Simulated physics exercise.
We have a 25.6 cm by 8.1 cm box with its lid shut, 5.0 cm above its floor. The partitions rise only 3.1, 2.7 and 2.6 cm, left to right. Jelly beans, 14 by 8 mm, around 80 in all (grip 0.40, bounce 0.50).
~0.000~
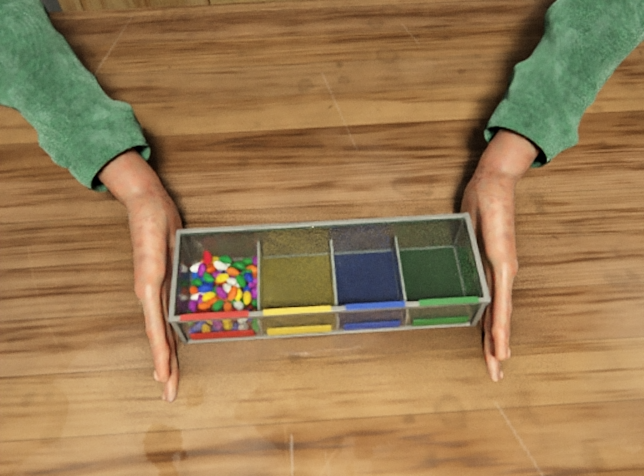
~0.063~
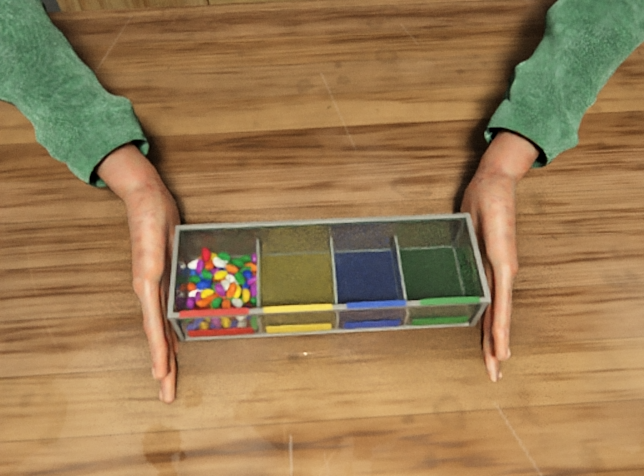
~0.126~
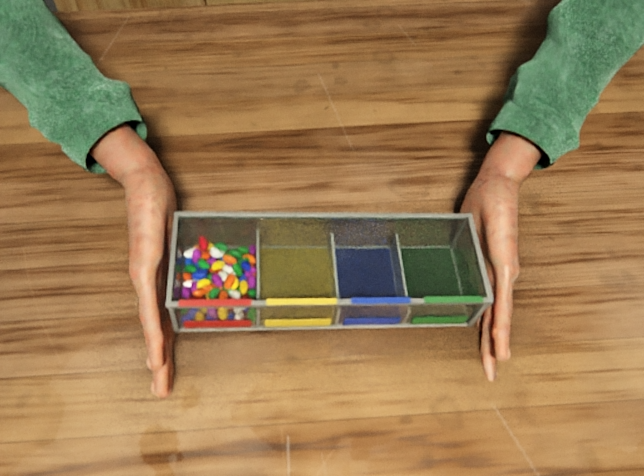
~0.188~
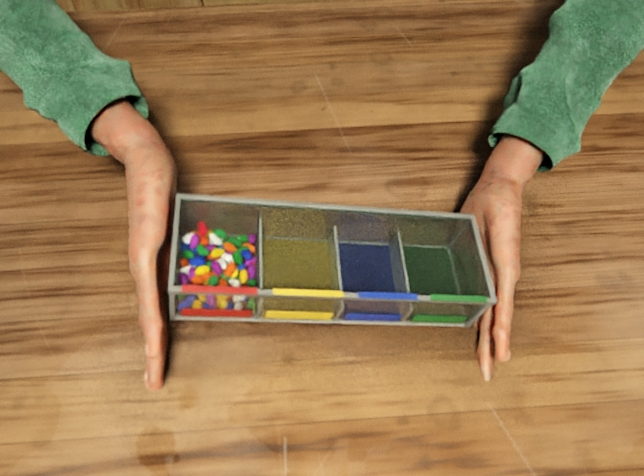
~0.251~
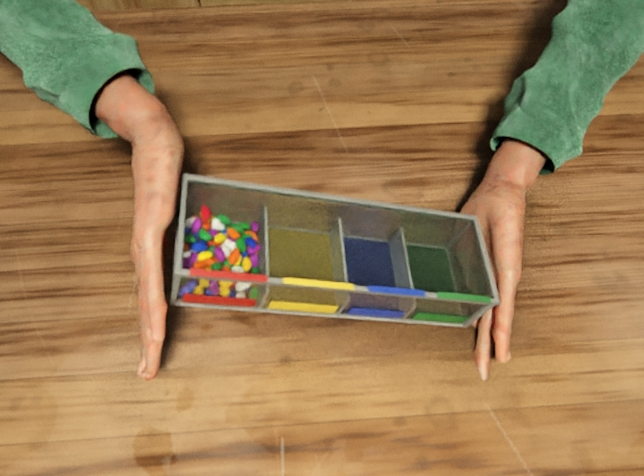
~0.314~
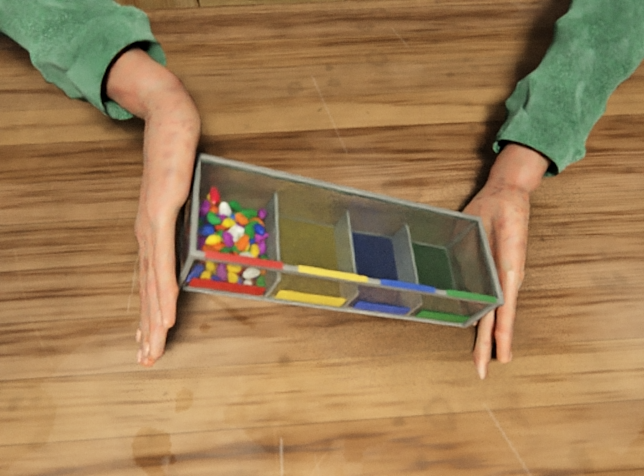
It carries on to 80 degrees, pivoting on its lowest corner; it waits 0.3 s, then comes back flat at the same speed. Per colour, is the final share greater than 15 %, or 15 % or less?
As I see it, red: Qualifies; blue: Does not qualify; green: Qualifies; yellow: Does not qualify.
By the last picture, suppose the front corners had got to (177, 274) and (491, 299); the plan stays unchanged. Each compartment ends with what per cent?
Each compartment ends like this: Red 60 per cent, blue 5 per cent, green 35 per cent, yellow 0 per cent.
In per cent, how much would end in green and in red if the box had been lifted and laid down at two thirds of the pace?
My answer: Green gets 30 %, while red gets 60 %.
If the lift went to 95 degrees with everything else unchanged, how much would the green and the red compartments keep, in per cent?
In that case green 80; red 15.
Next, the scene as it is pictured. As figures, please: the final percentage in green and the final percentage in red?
Green 35 %, red 55 %.
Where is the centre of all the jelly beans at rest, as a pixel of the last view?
Est. centre at rest: (246, 292) px.
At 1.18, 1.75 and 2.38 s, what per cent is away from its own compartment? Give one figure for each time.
In order, some 40, 45 and 45.
Then, at 1.18 s, tilt 80 degrees; red 60 %, blue 15 %, green 10 %, yellow 10 %.
Then, at 1.75 s, tilt 40 degrees; red 55 %, blue 5 %, green 35 %, yellow 5 %.
After 2.38 s, tilt 0 degrees; red 55 %, blue 5 %, green 35 %, yellow 5 %.
In the end, at 2.9 s, red 55 %, blue 5 %, green 35 %, yellow 5 %.
